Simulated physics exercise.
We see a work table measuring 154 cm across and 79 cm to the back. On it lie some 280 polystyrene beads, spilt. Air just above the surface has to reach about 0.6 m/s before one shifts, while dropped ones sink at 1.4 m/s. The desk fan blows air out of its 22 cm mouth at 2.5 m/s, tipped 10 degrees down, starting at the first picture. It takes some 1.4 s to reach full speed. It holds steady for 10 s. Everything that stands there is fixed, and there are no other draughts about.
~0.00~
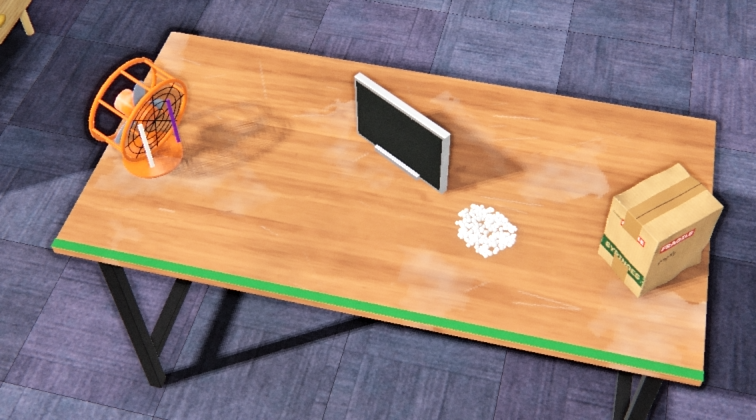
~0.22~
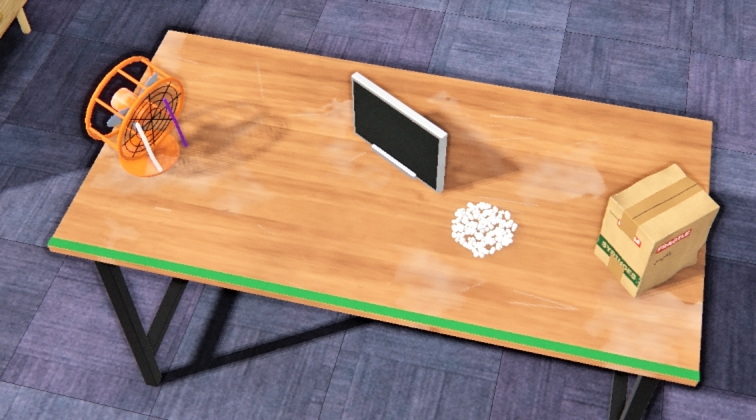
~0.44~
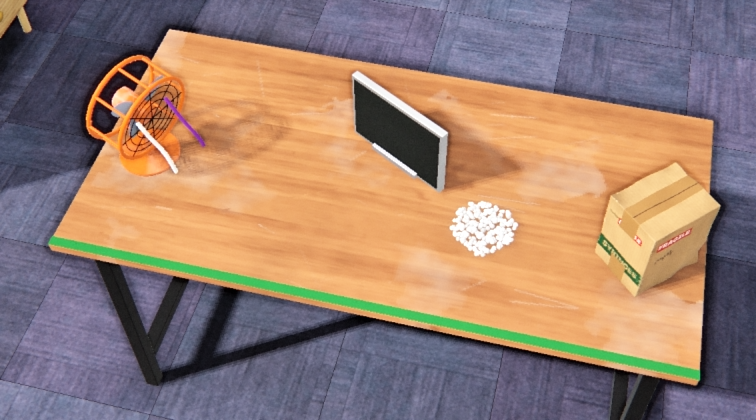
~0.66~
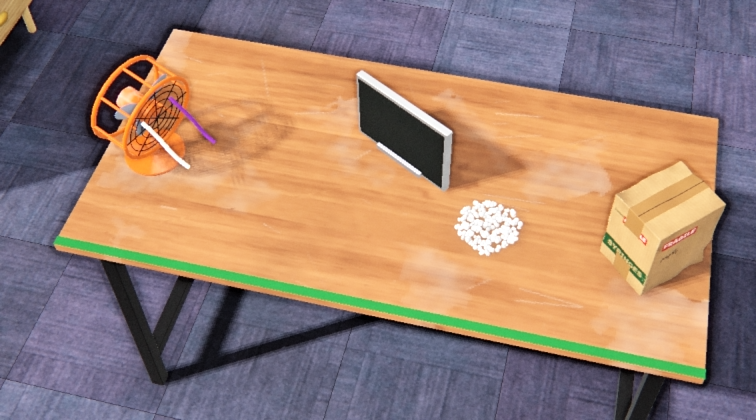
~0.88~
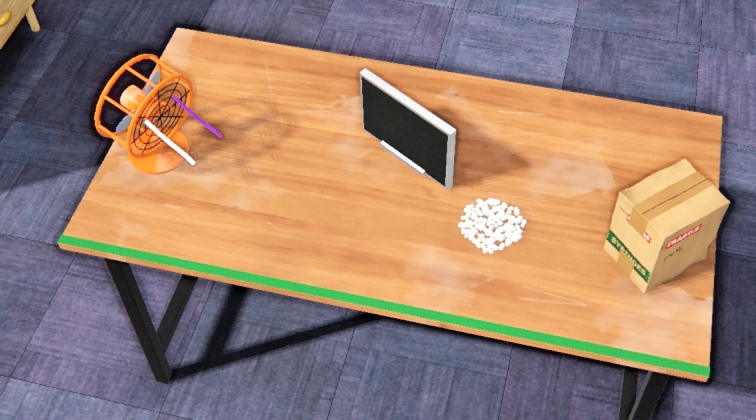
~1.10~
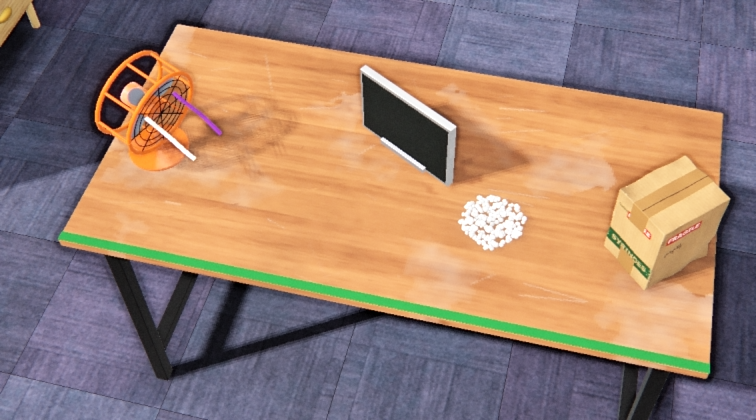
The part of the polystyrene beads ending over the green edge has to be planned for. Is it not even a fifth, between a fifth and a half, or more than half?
The fraction over that edge is going to remain below a fifth.
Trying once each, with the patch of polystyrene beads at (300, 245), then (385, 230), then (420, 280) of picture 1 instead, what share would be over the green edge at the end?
About 100, 4 and 70 in a hundred, in that order.
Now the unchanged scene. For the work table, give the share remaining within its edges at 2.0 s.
I reckon some 100 %.
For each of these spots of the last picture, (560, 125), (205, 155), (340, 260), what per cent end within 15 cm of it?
Taking the spots one by one, around 1 %, 0 % and 0 %.
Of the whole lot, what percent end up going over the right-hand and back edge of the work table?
I'd say near 20 percent right-hand and close to 0 percent back.
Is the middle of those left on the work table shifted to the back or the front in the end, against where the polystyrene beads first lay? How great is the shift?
Direction: Rearward; distance: About 20 cm.
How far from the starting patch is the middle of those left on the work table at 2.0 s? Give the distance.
Around 30 cm from the start.
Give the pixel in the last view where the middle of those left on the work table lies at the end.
At about (651, 187).
After 2.0 s, 95 % are on the move or not yet settled, 0 % are over the green edge; the middle of those still in play is near (603, 205).
After 3.2 s, 66 % are on the move or not yet settled, 0 % are over the green edge; the middle of those still in play is near (632, 195).
After 5.5 s, 57 % are on the move or not yet settled, 0 % are over the green edge; the middle of those still in play is near (651, 187).
After 10.0 s, at the end, 0 % are over the green edge; the middle of those still in play is near (651, 187).
